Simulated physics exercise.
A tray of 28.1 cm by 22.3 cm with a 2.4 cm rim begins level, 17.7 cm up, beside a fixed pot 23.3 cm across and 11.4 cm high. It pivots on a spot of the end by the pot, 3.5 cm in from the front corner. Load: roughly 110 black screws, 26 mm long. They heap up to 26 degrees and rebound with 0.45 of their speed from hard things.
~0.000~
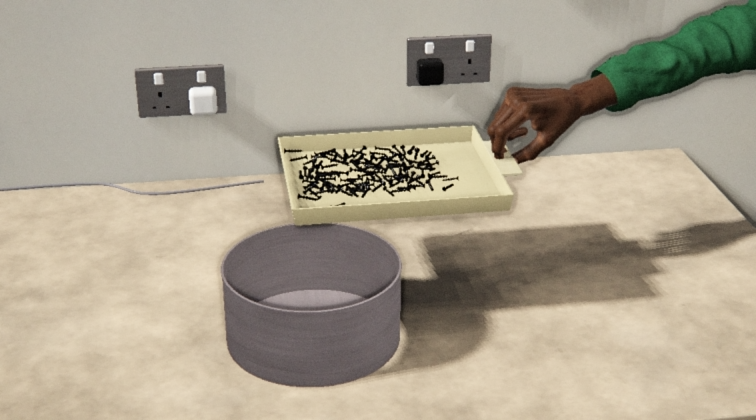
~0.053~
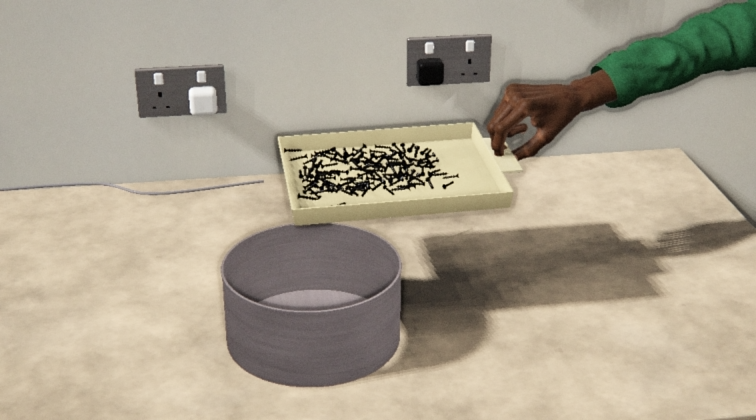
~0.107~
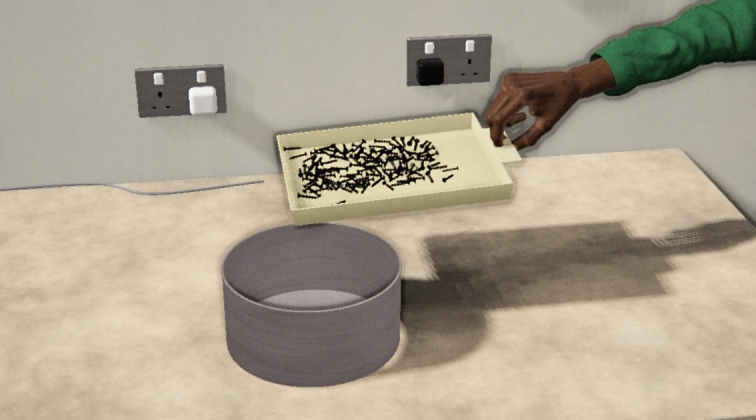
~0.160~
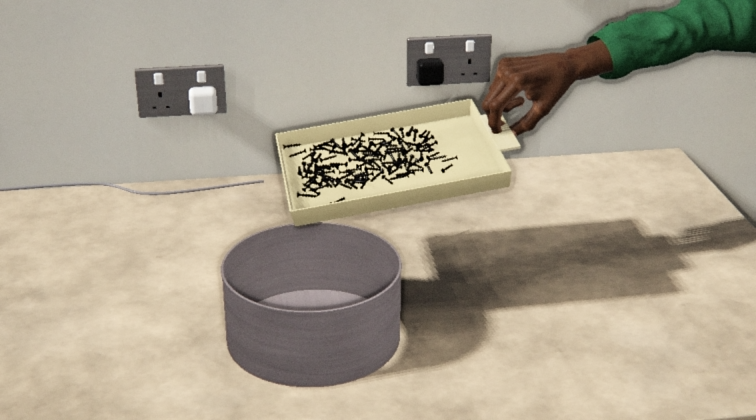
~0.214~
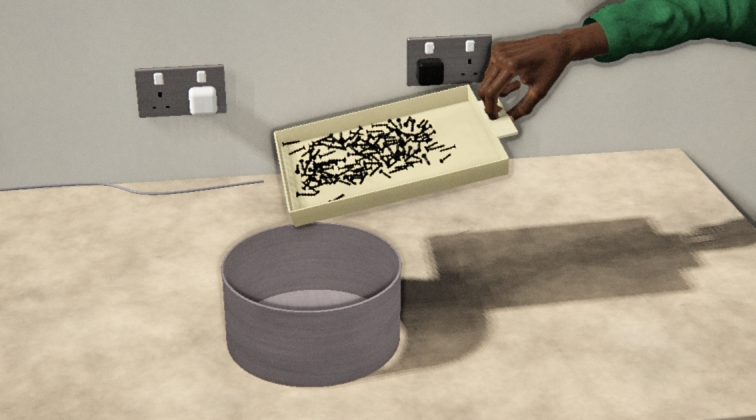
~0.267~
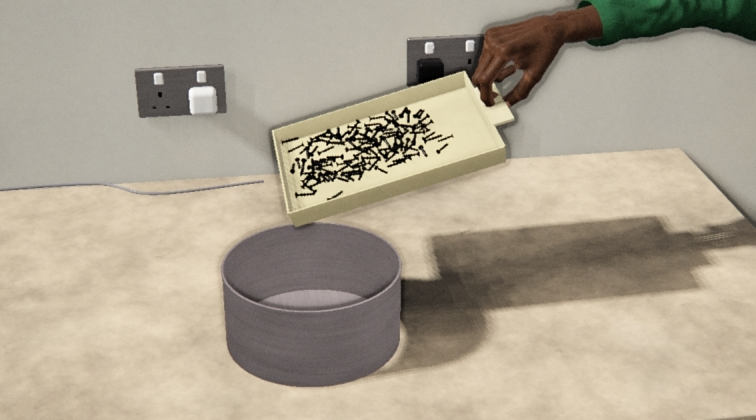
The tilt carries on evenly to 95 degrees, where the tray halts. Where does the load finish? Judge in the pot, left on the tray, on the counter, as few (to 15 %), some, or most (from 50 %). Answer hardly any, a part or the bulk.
Pot: The bulk, tray: Hardly any, counter: A part.
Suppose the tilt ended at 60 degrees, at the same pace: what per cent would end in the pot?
Then about 10 per cent.
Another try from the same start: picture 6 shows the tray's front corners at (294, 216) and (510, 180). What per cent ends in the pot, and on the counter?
Pot 100, counter 0.
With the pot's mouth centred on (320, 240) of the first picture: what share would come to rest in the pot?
About 75 per cent.
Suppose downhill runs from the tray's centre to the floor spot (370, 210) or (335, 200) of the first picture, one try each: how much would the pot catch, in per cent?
About 100 and 95 per cent.
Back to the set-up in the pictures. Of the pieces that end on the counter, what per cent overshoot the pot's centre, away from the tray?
Some 100 per cent.
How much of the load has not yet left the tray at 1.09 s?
Some 85 per cent of the load.
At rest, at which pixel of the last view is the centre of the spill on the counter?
Around (206, 306).
Then, at 0.76 s, tilt 54 degrees; the tray holds 100 %, the pot 0 %.
After 1.09 s, tilt 79 degrees; the tray holds 85 %, the pot 10 %.
Then, at 1.51 s, tilt 95 degrees; the tray holds 20 %, the pot 45 %.
By 2.4 s all is still; pot 65 %, tray 0 %, counter 35 %.
